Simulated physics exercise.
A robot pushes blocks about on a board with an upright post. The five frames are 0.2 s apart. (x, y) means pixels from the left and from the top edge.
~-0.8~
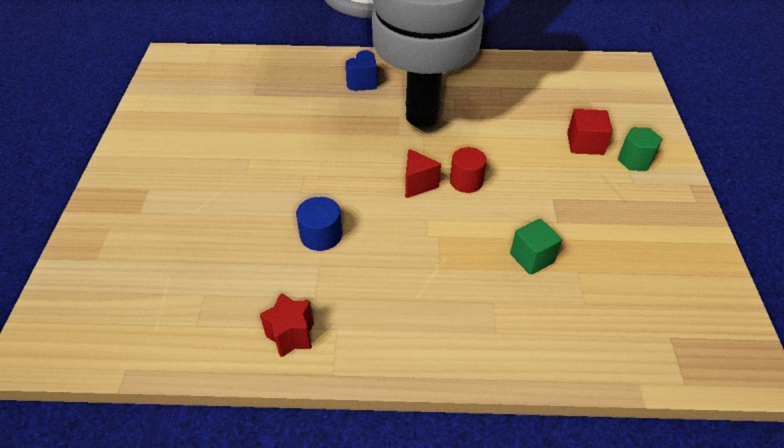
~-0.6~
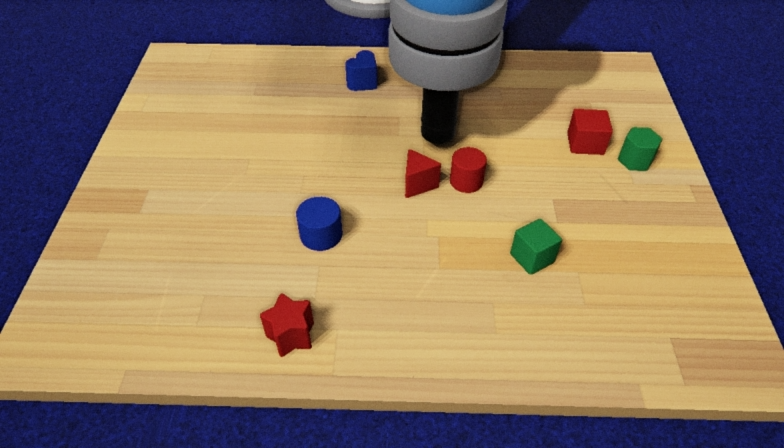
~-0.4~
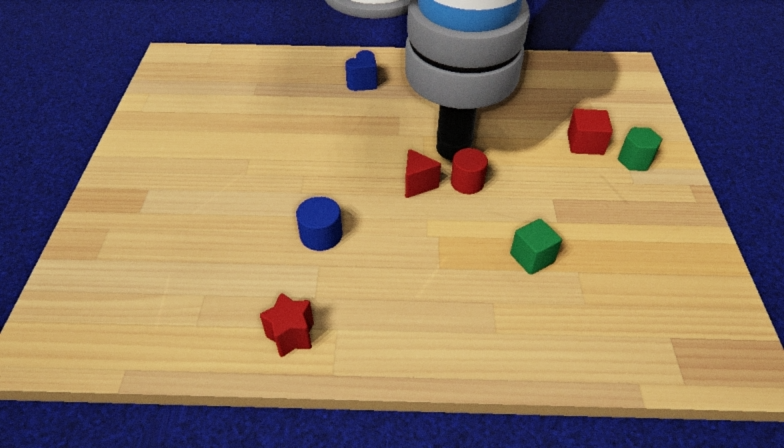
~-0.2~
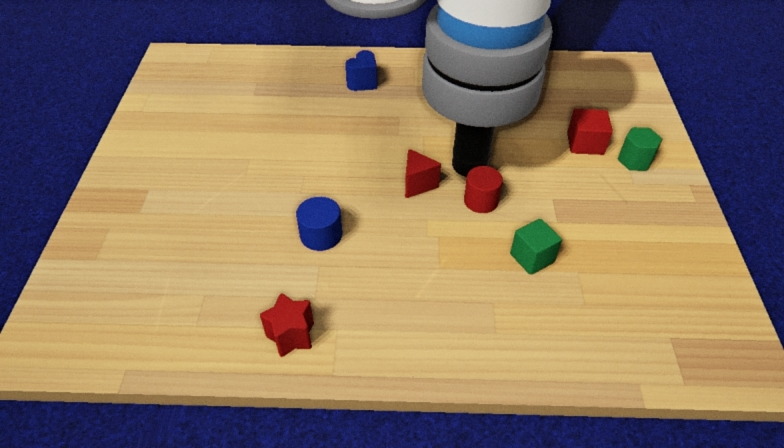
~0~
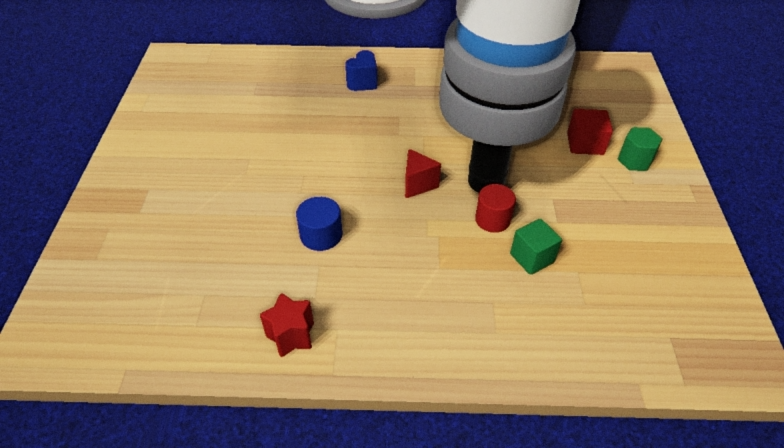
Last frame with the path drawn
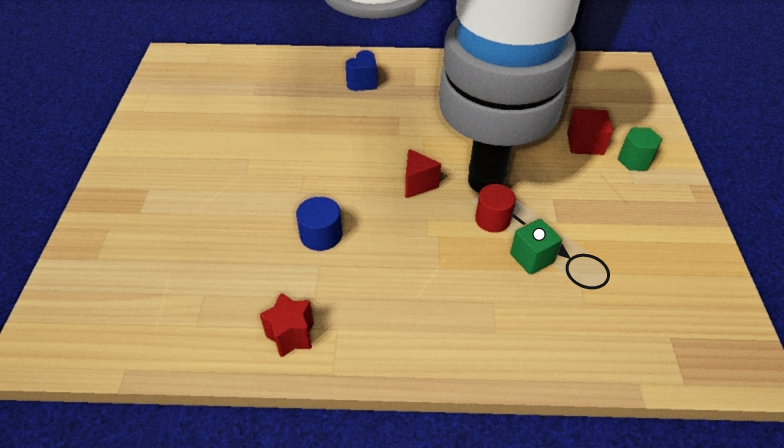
A robot's black post moved down and to the right across the wooden board, met the red cylinder beside the red triangular block, and pushed it away from that block, closer to the green cube.
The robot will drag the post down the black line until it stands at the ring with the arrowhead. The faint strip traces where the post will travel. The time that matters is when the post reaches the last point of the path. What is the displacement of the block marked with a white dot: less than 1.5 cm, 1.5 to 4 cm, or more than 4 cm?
The block shifts between 1.5 and 4 cm.
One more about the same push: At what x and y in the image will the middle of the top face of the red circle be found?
The top centre is at (513, 226).
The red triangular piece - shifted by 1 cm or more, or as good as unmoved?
It stays.
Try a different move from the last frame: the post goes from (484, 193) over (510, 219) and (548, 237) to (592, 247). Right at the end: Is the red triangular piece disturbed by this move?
Undisturbed, or as good as.
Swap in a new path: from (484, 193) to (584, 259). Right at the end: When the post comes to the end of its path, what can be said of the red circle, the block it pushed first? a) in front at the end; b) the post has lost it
b - the post has lost it.
Path on the board, from (484, 193) directly to (588, 271); the dot is on the green square block.
The first path, step by step. One third of the way, post at (519, 208); red circle at (511, 221); green square block at (542, 241), turned 25° anticlockwise.
Two thirds of the way, post at (554, 233); red circle at (513, 226); green square block at (546, 247), turned 25° anticlockwise.
At the end, post at (592, 261); red triangular piece in place; red circle at (513, 226); green square block at (548, 251).
